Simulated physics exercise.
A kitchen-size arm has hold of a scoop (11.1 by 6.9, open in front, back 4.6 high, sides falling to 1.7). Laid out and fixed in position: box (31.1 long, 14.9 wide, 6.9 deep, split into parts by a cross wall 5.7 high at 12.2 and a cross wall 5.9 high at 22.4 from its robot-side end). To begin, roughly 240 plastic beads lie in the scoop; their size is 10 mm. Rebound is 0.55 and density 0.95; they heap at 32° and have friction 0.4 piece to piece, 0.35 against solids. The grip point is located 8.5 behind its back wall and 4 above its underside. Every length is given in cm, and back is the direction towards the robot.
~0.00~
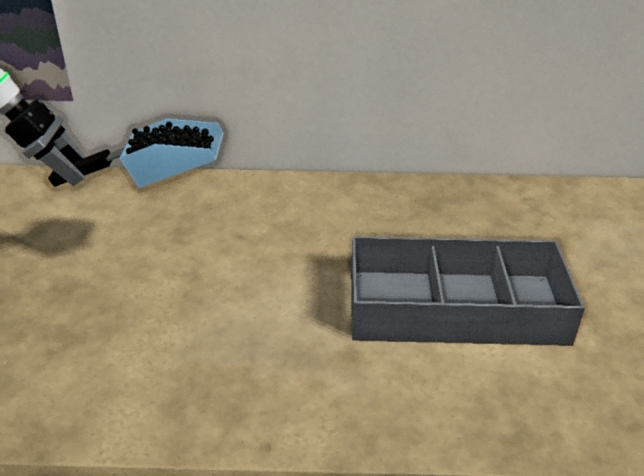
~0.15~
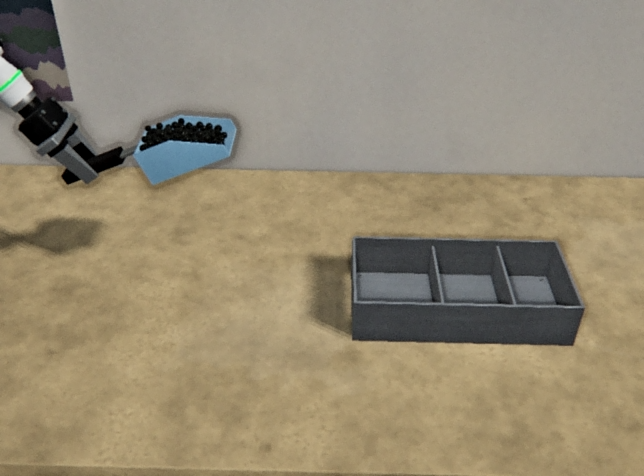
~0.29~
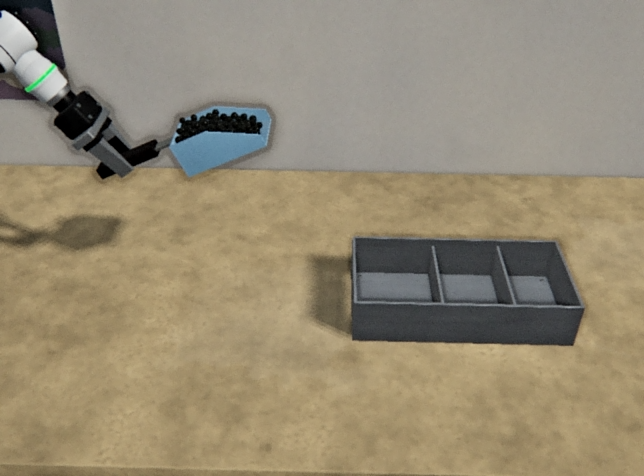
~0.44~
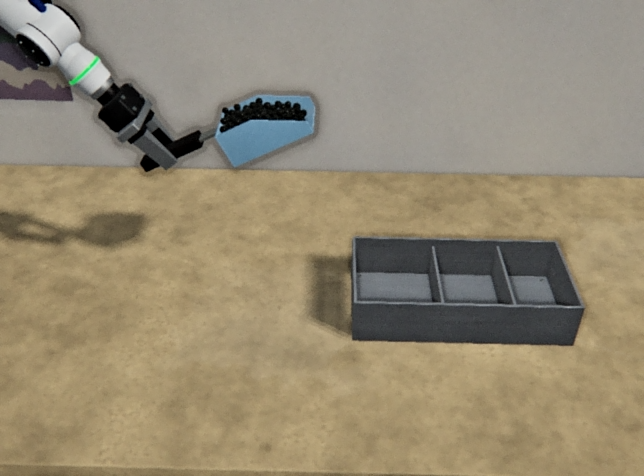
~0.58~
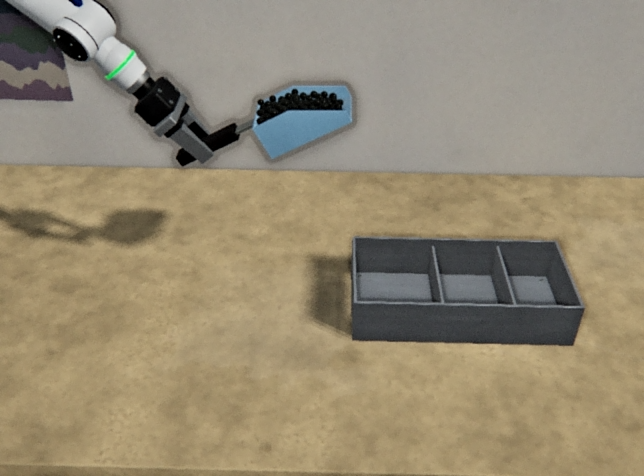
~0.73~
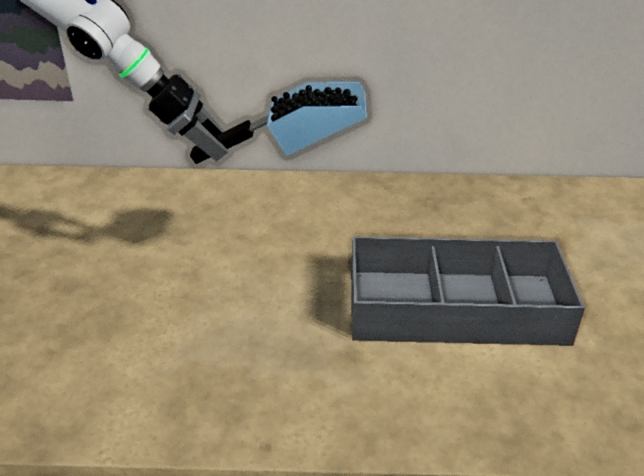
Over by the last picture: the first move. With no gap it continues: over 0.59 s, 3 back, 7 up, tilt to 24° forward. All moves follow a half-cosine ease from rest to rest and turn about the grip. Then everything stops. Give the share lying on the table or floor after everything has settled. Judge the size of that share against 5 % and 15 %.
The share is above 15 %.
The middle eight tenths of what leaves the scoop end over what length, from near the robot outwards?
Roughly 22 cm.
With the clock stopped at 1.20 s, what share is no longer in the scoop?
Share out so far: Near 0 %.
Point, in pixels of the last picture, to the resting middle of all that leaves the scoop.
Around pixel (389, 301).
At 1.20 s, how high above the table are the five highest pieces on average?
Close to 32 cm above the tabletop.
After 0.97 s, tilted 11° backward, highest piece 33 above the table; 243 on the scoop.
After 1.20 s, tilted 19° forward, highest piece 32 above the table; 243 on the scoop.
After 1.52 s, tilted 24° forward, highest piece 28 above the table; 139 on the scoop, 15 on the table or floor, 14 in the robot-side part, 75 in flight or on a rim.
After 2.57 s, tilted 24° forward, highest piece 2 above the table; 182 in the robot-side part, 60 on the table or floor, 1 in the middle part.
In the end, 182 in the robot-side part, 60 on the table or floor, 1 in the middle part. That is 25 % on the table or floor.
